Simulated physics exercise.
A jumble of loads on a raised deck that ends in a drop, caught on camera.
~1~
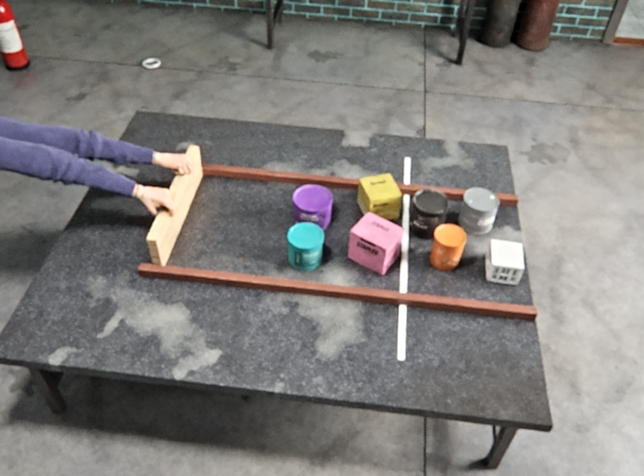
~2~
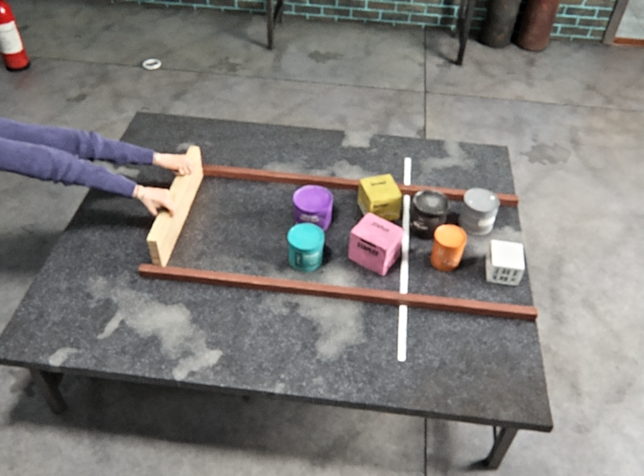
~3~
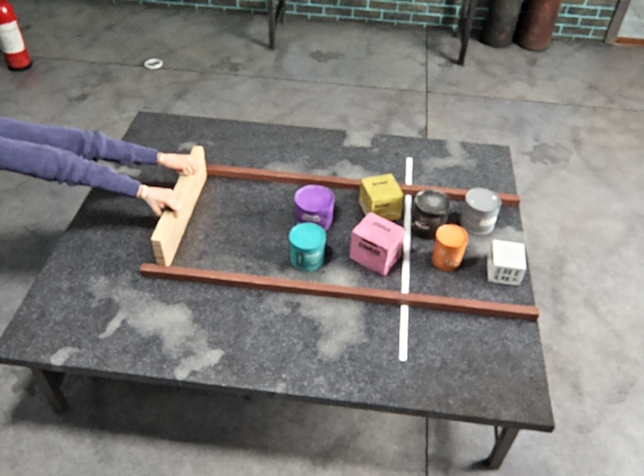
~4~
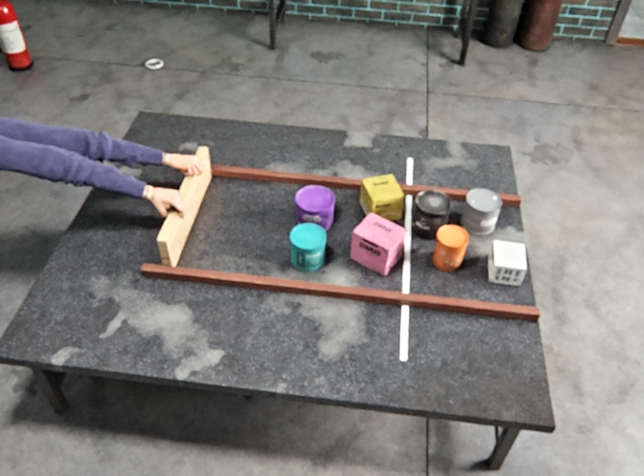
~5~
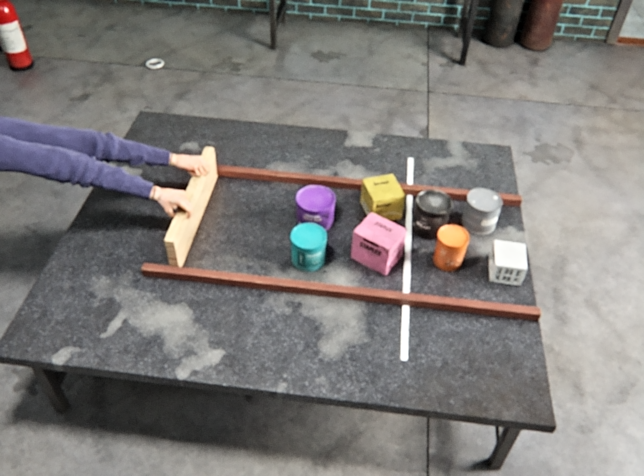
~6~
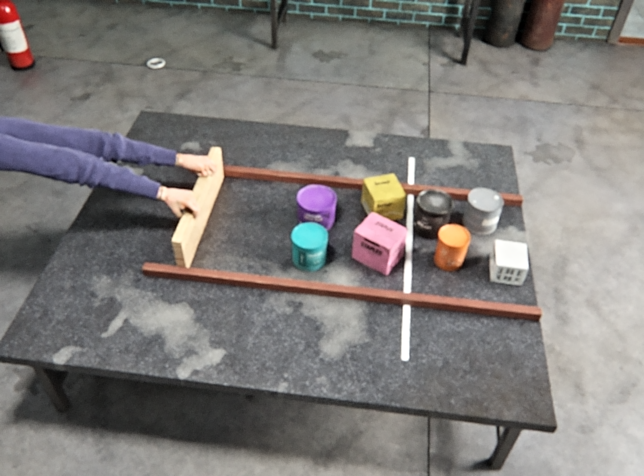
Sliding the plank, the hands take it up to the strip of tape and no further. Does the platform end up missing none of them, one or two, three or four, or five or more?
The tally of falls will come to none at all.
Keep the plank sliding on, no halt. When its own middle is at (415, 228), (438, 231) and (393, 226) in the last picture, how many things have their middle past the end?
Respectively, 0, 1 and 0.
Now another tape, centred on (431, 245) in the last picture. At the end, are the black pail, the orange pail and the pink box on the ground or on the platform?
The black pail remains in place; as for the orange pail, it remains in place; and the pink box remains in place.
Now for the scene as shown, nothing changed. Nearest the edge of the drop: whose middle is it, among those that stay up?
Answer: The white crate.
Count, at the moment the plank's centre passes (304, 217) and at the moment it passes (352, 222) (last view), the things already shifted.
By then 2, and 4.
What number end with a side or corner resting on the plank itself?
In contact: 3.
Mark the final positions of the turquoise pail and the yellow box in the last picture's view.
Final spots - turquoise pail (427, 261), yellow box (429, 196).
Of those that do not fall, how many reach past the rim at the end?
The count is 1.
Early on, none off yet; white crate at rest near (508, 263); grey canister at rest near (482, 211); orange pail at rest near (451, 248).
A while later, none off yet; white crate at rest near (508, 263); grey canister at rest near (482, 211); orange pail moving near (455, 249).
Finally, the number that fall off is zero.
